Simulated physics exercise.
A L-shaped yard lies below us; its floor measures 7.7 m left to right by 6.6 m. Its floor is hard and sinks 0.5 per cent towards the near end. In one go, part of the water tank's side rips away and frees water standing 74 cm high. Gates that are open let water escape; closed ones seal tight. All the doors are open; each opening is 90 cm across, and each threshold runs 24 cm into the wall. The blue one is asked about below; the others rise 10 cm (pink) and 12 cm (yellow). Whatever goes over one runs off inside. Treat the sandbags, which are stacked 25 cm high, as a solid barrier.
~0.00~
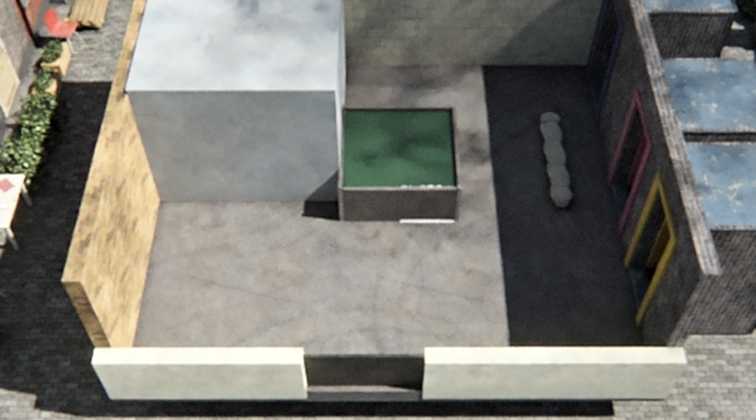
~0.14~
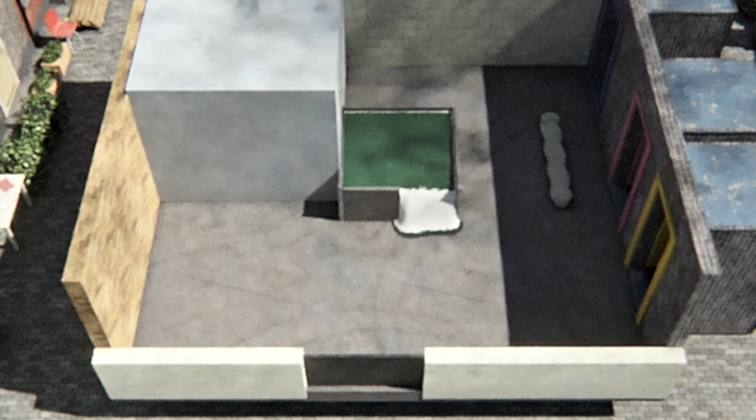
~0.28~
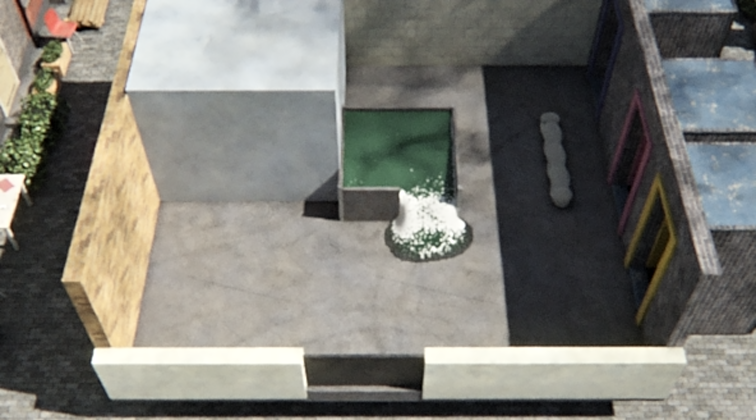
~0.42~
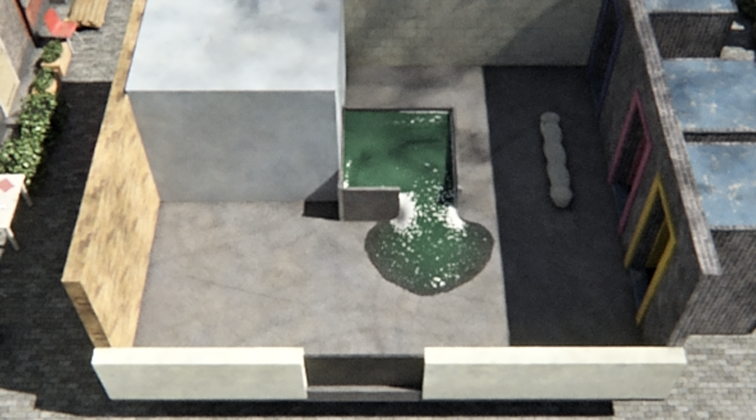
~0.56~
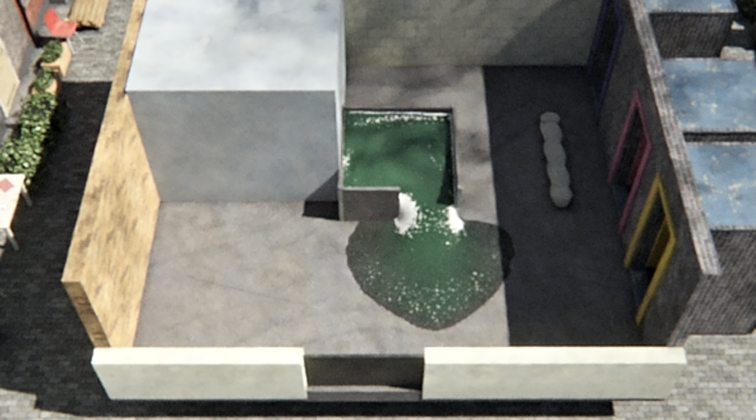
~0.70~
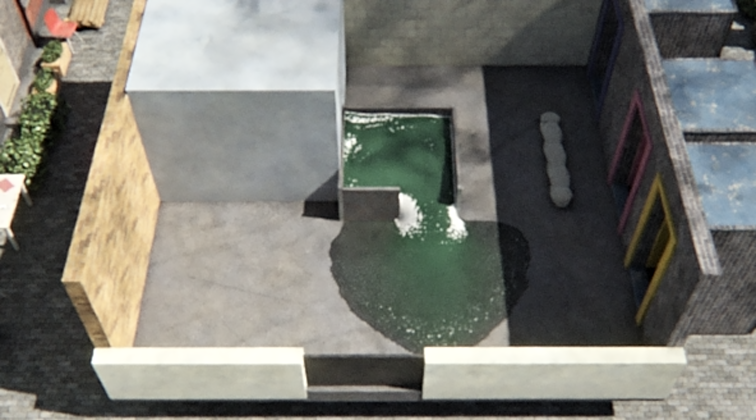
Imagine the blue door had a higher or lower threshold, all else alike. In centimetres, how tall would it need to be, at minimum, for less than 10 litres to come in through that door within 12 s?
About 7 cm.
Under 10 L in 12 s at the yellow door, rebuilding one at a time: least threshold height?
I'd raise yellow to close to 12.5 cm.
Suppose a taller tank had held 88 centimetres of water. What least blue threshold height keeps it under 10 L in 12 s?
About 9.0 cm.
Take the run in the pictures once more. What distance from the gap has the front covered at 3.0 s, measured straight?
About 5.4 m.
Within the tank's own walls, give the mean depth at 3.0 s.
Some 31 cm.
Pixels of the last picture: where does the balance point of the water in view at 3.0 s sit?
Near (427, 266).
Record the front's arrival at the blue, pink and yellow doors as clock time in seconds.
Blue 5.0 s / pink 3.4 s / yellow 1.8 s.
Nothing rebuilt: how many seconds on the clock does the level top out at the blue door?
The depth peaks at about 10.0 seconds.
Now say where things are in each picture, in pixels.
The water tank at (399, 149) is whole and still, 74 cm deep; the blue door at (604, 58) is dry, in the first picture.
The gap is at (427, 209), the front 0.3 m out at (406, 234); the back of the water tank holds 74 cm, in the second picture.
The front is at (414, 258), 0.8 m from the gap at (427, 210); 0.8 m2 of floor is wet, 74 cm left at the back, in the third picture.
Water pours out at (427, 210) and has run 1.4 m, to (419, 290); about 8 cm deep outside, 71 cm at the back, in the fourth picture.
The gap is at (427, 210), the front 2.0 m out at (424, 323); the back of the water tank holds 64 cm, in the fifth picture.
The front is at a hidden place, 2.5 m from the gap at (427, 210); 5.4 m2 of floor is wet, 62 cm left at the back; the blue door at (604, 58), 4.2 m from the gap, is still 3.7 m from the nearest water, in the sixth picture.
After 1.4 s water covers 30 % of the floor, deepest (36 cm) near (438, 228); it has not reached the blue door.
After 3.0 s water covers 40 % of the floor, deepest (30 cm) near (642, 376); it has not reached the blue door.
After 12.0 s water covers 95 % of the floor, deepest (10 cm) near (128, 376); 7 cm at the blue door, 0 litres in over its 13 cm threshold.
At the blue door as built, the water arrived by 4.9 s and peaked near 8 cm at 10.2 s.
Run again over the same 12 s with other heights there, 12 litres in over 6.5 cm, 8 litres over 7.5 cm. The limit of 10 litres is kept from about 7 cm up.
